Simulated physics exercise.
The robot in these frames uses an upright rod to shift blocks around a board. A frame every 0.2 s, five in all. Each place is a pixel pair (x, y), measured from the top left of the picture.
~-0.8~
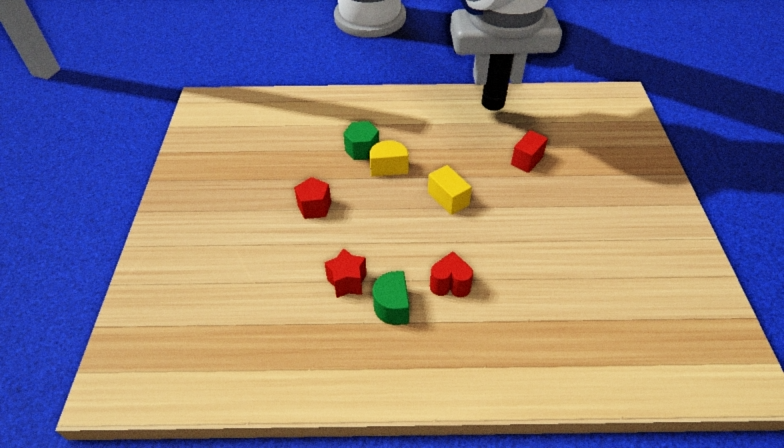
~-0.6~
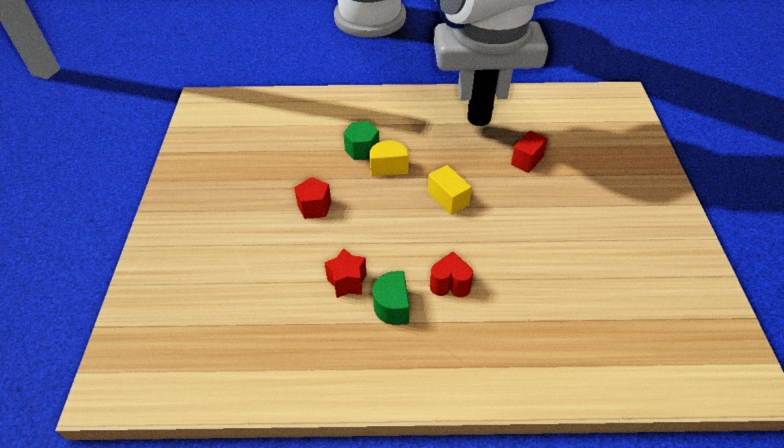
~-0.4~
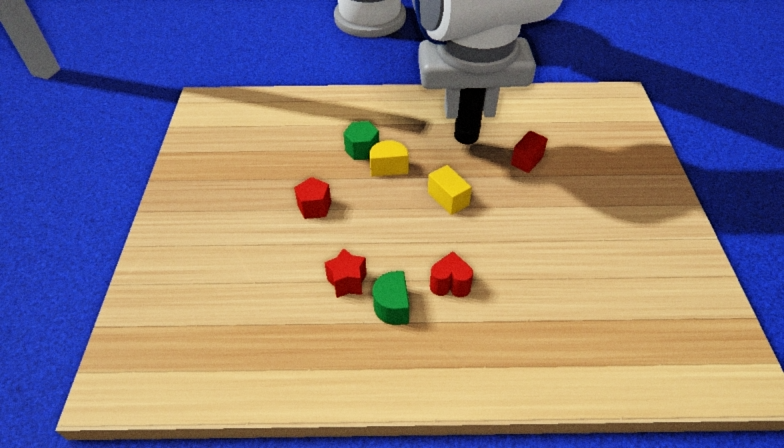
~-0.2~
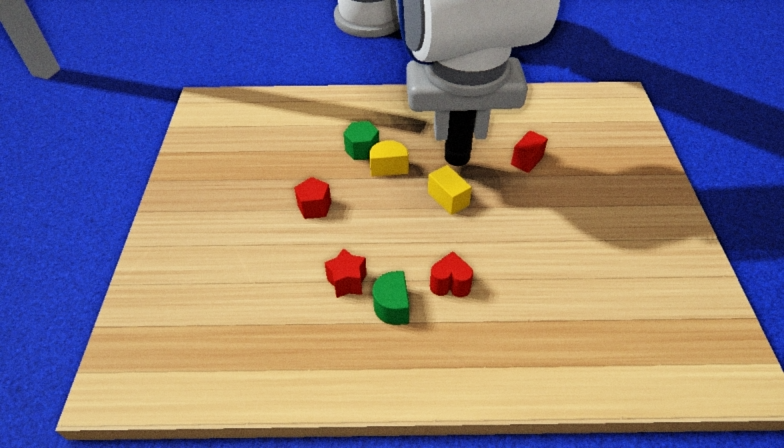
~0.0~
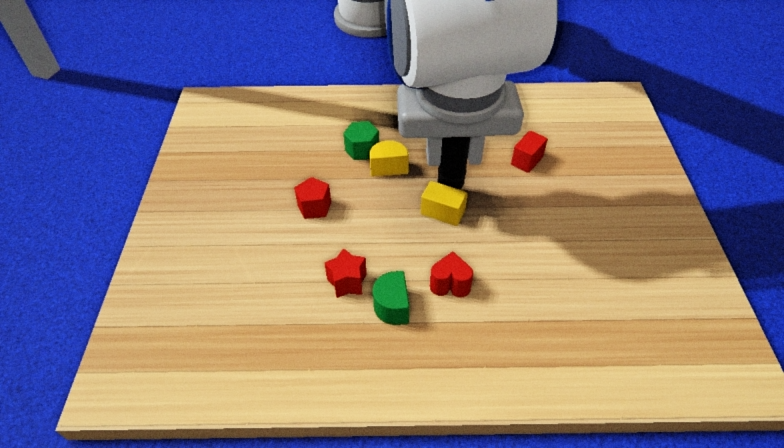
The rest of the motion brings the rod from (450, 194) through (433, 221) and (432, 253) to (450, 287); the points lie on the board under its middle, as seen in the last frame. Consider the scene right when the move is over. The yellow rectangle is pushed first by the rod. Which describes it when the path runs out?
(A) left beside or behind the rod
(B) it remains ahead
It's B.
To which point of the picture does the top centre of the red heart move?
The spot you're after is about (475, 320) in the image.
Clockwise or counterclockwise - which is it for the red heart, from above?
Verdict: Clockwise.
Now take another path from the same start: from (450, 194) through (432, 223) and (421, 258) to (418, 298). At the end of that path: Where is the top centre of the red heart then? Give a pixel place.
At pixel (475, 304).
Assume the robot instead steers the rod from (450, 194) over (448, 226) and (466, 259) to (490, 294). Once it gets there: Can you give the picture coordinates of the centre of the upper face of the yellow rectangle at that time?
Answer: (436, 242).
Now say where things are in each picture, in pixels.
In the first picture, rod's lower end at (493, 104); green half-round block at (392, 289); yellow rectangle at (450, 180); red heart at (452, 267).
In the second picture, rod at (479, 119); blocks still.
In the third picture, rod at (466, 137); blocks still.
In the fourth picture, rod at (457, 158); blocks still.
In the fifth picture, rod at (451, 183); green half-round block at (392, 289); yellow rectangle at (445, 194); red heart at (452, 267).
What follows on the original path. One third of the way, rod at (433, 211); yellow rectangle at (433, 224), turned 30° anticlockwise.
Two thirds of the way, rod at (433, 243); yellow rectangle at (435, 259), turned 40° anticlockwise; red heart at (459, 279), turned 25° clockwise.
At the end, rod at (451, 277); green half-round block still; yellow rectangle at (451, 295), turned 30° anticlockwise; red heart at (475, 320), turned 35° clockwise.
